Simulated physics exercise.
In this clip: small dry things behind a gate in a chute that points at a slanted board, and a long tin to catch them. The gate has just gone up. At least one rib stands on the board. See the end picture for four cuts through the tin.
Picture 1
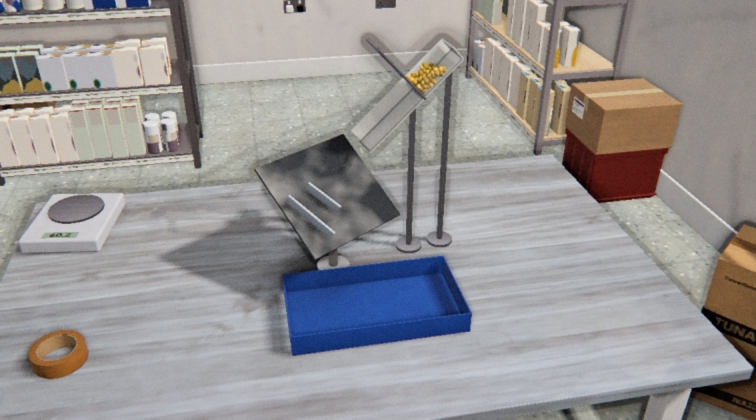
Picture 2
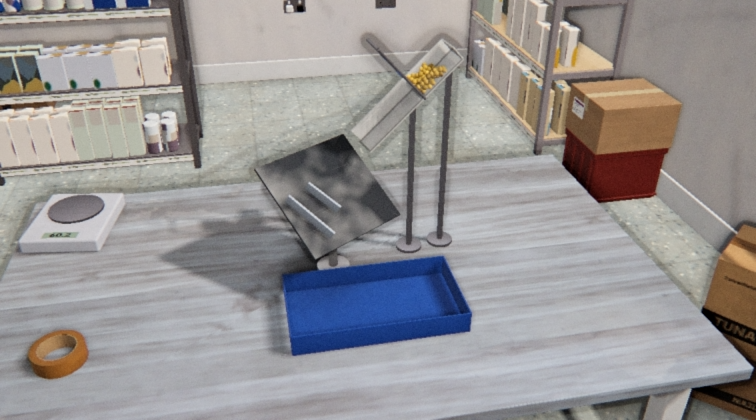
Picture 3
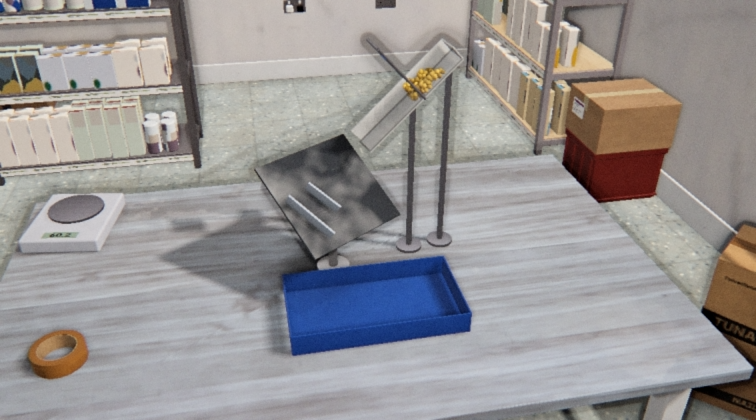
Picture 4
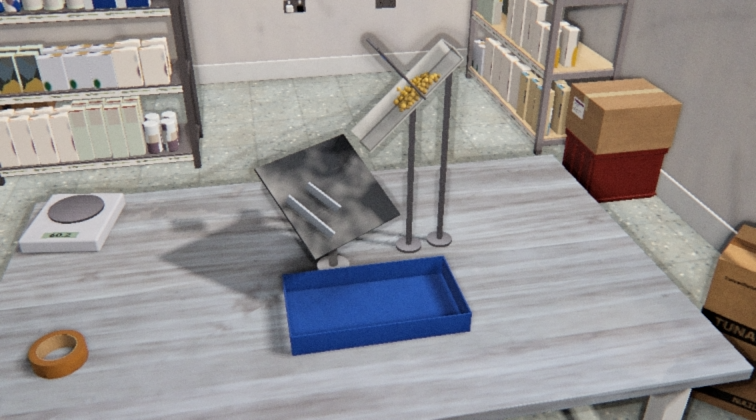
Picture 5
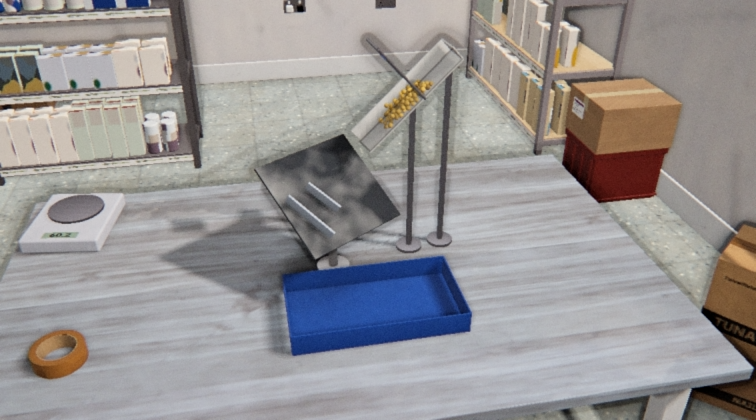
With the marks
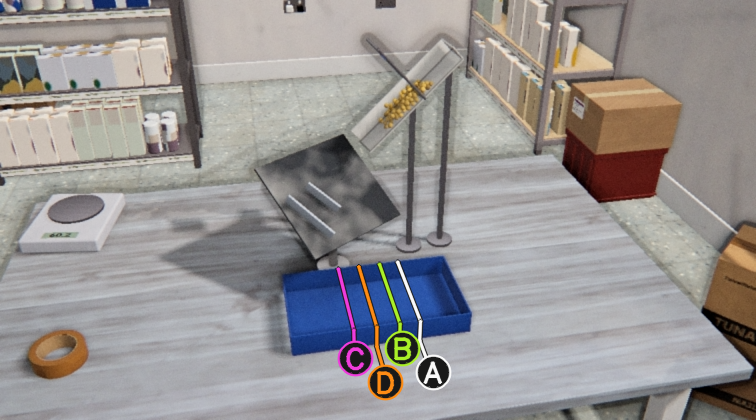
Small yellow balls slide partway down a sloping chute above a tilted dark board.
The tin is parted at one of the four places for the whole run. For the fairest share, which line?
It is B.
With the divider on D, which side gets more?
Right.
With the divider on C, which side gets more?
Right.
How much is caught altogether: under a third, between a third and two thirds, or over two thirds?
Over two thirds.
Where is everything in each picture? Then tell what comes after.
In the first picture, load behind the gate (424, 76), puffed corn balls; lip of the chute (366, 146), sloping fairly steeply.
In the second picture, middle of the board (330, 192), tilted fairly steeply; middle of its low edge (360, 236); of its high edge (301, 150).
In the third picture, front corners of the tin (291, 337) and (471, 313), empty; front of the load (413, 99).
In the fourth picture, middle of the load (414, 89); its front (401, 110), roughly a third of the way to the lip; rib from (289, 195) to (335, 233); rib from (309, 183) to (341, 207).
In the fifth picture, middle of the load (407, 102); its front (386, 127), roughly two thirds of the way to the lip.
On the marked copy, line A crosses the front rim at (420, 320); line B crosses the front rim at (399, 323); line C crosses the front rim at (353, 329); line D crosses the front rim at (376, 326).
With A, of what is caught, almost all on the left of the divider, about a tenth on the right.
With B, of what is caught, roughly a third on the left of the divider, roughly two thirds on the right.
With C, of what is caught, not one piece on the left of the divider, every piece on the right.
With D, of what is caught, about a tenth on the left of the divider, almost all on the right.
